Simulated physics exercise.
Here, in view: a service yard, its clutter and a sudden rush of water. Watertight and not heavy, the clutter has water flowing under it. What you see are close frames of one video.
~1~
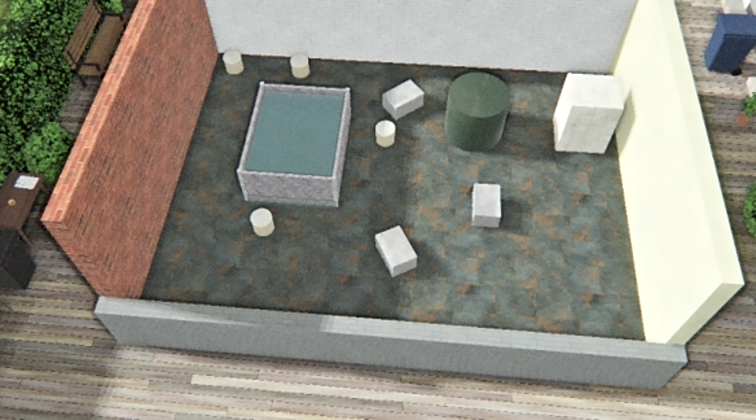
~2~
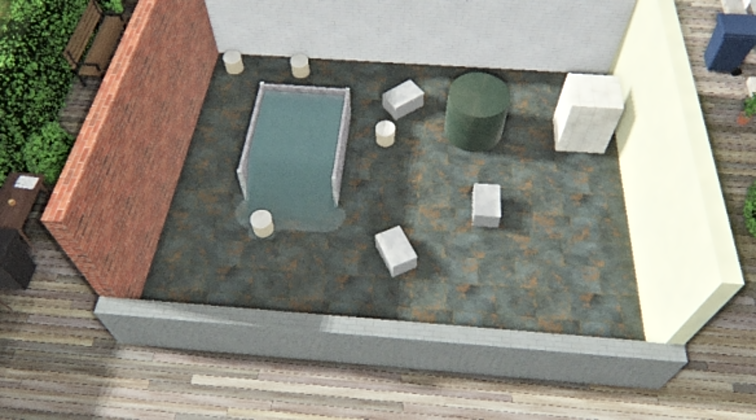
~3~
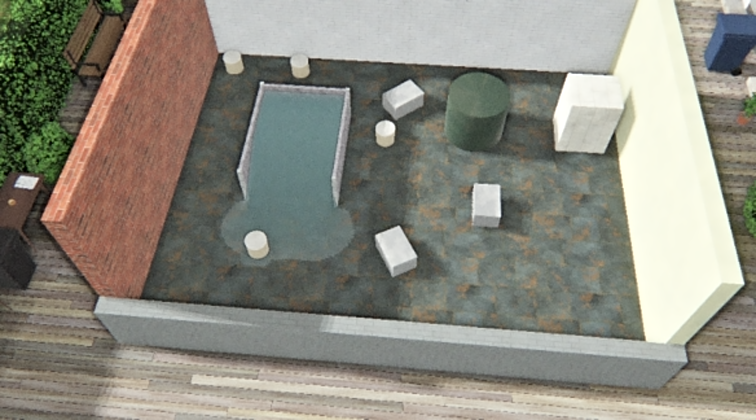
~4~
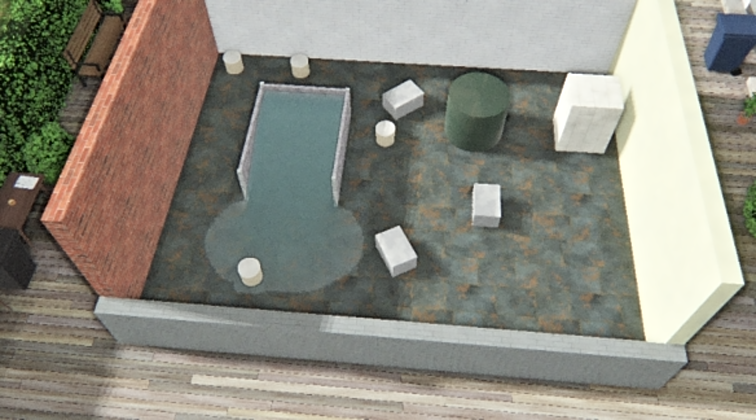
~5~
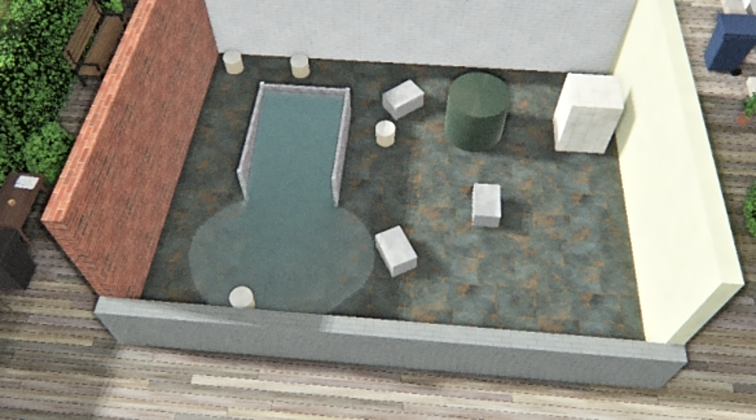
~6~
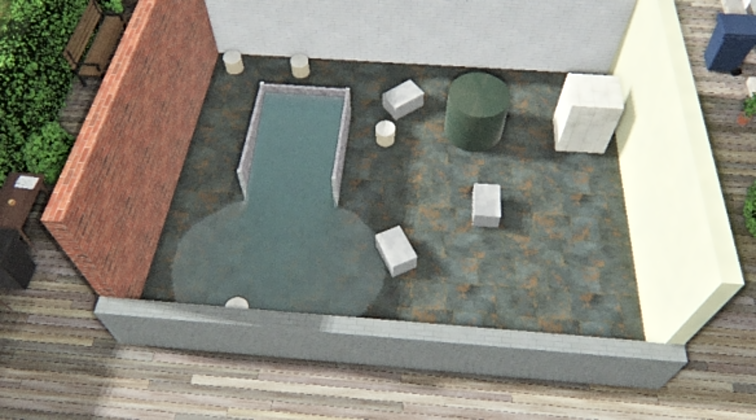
In a walled yard scattered with pale blocks and pails, water rushed out of the near end of a raised pool and spread across the floor, carrying one pail toward the low front wall.
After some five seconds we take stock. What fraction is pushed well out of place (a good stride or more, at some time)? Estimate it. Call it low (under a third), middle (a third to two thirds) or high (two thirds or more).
Low.
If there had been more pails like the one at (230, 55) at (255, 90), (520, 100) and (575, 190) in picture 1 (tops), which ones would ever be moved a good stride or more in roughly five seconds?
One by one: Knocked well away; hardly budges; knocked well away.
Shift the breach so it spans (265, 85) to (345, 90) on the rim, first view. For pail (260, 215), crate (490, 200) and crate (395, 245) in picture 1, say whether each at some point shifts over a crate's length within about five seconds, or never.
Falls short, falls short, falls short.
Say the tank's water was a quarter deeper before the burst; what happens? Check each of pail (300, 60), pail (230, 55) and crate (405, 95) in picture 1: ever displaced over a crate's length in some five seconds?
Note, listed order: Covered it / didn't cover it / didn't cover it.
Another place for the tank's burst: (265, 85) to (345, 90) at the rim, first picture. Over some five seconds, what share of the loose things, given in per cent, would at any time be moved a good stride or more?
About 40 %.
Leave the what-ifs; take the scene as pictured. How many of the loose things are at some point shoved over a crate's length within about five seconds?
The count is 1.
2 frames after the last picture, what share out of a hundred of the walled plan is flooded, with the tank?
25 %.
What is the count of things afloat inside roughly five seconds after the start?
The answer would be 2.
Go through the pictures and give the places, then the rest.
The first frame shows a pail at (261, 217) rests on the ground; a pail at (386, 128), on the bottom; 0 of 7 have shifted.
The second frame shows a pail at (261, 219), on the bottom; a pail at (386, 128), on the bottom; 0 of 7 have shifted.
The third frame shows a pail at (256, 240), on the bottom, a stride from its start; a pail at (386, 128) rests on the ground; 1 of 7 have shifted.
The fourth frame shows a pail at (249, 267) rests on the ground, a stride from its start; a pail at (386, 128), on the bottom; 1 of 7 have shifted.
The fifth frame shows a pail at (241, 297) rests on the ground, a stride from its start; a pail at (386, 128) rests on the ground; 1 of 7 have shifted.
The sixth frame shows a pail at (237, 308) floats, far from its start; a pail at (386, 128), on the bottom; 1 of 7 have shifted.
A moment on, 1 of 7 are well off their spots; 1 afloat.
Next, 1 of 7 are well off their spots; 1 afloat.
Later, 1 of 7 are well off their spots; 1 afloat.
In the end, 1 of 7 are well off their spots, and 1 have been at some point; 2 afloat.
